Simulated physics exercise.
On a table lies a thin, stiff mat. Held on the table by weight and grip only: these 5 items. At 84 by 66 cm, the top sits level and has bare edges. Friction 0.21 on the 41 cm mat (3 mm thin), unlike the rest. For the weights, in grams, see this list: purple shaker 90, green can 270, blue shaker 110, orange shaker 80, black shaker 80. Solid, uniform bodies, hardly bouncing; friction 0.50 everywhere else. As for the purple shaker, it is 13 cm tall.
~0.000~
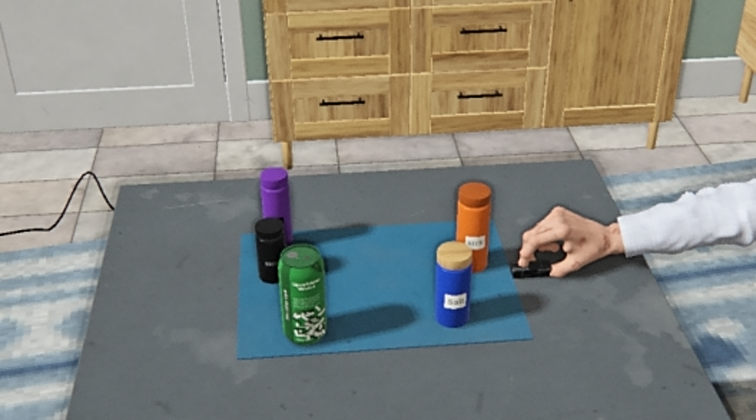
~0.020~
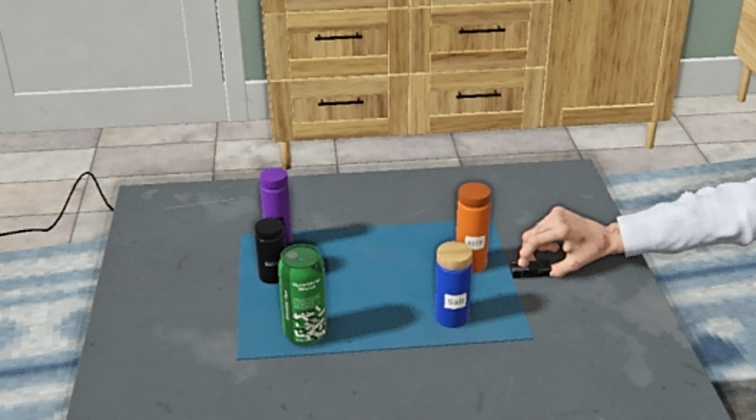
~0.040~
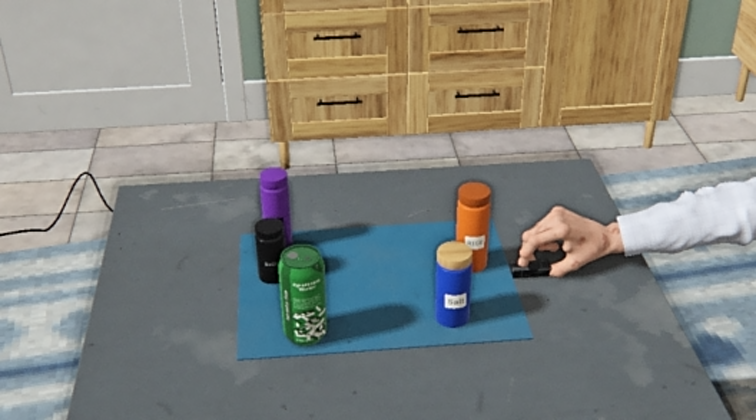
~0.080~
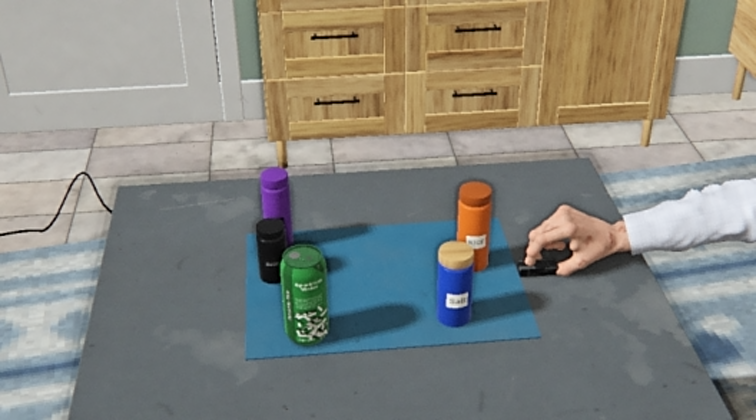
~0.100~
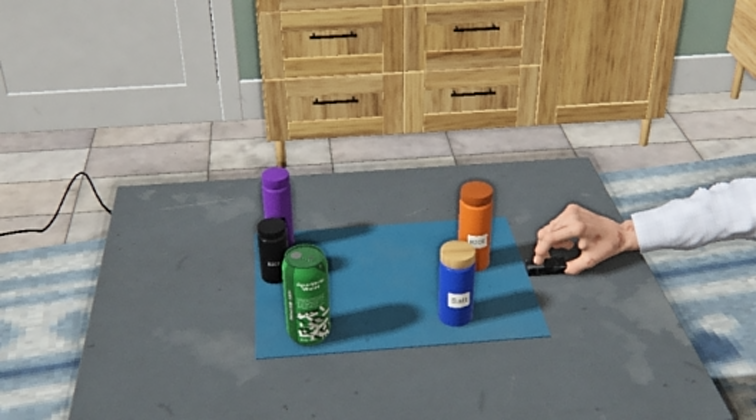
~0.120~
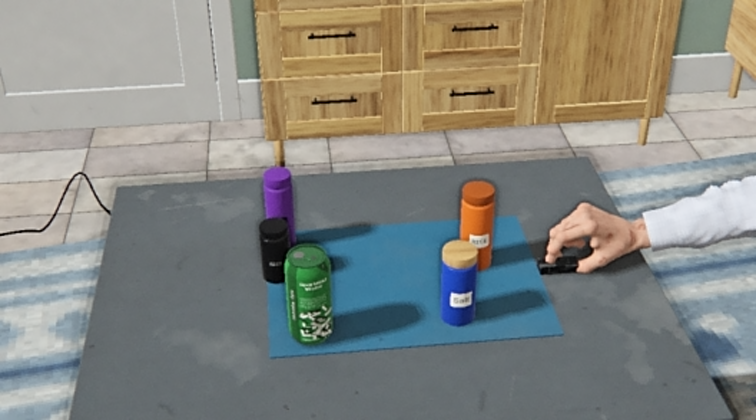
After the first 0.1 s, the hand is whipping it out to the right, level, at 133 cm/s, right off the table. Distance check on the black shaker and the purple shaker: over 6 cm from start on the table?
Black shaker not over; purple shaker not over.
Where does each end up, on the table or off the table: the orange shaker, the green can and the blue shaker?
Orange shaker: Goes out of bounds; green can: Stays in bounds; blue shaker: Goes out of bounds.
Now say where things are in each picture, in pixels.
In the first picture, mat pulled 0 cm; black shaker (271, 251); purple shaker (277, 210).
In the second picture, mat pulled 0 cm; orange shaker (473, 228); green can (303, 297).
In the third picture, mat pulled 0 cm; blue shaker (454, 285); orange shaker (473, 228).
In the fourth picture, mat pulled 1 cm; green can (305, 296); blue shaker (455, 284).
In the fifth picture, mat pulled 2 cm; orange shaker (475, 227); green can (307, 296).
In the sixth picture, mat pulled 4 cm; black shaker (276, 251); purple shaker (280, 210).
By 0.32 s, mat pulled 31 cm; purple shaker tilted 8° near (296, 209); black shaker 2 cm from its spot near (283, 251); orange shaker 8 cm from its spot.
By 0.52 s, mat pulled 57 cm; purple shaker tilted 5° near (287, 210); black shaker 2 cm from its spot near (284, 252); blue shaker 23 cm from its spot.
By 0.72 s, mat pulled 83 cm; blue shaker and orange shaker now off the table; purple shaker 2 cm from its spot near (290, 211); black shaker 2 cm from its spot near (284, 252).
By 1.02 s, mat pulled 85 cm; purple shaker 2 cm from its spot near (291, 210); black shaker 2 cm from its spot near (284, 252); green can 4 cm from its spot.
When it is over (1.5 s), off the table, blue shaker and orange shaker; the other 3 within 6 cm of the start. End places, in pixels of the last picture, black shaker near (284, 252), purple shaker near (291, 210).
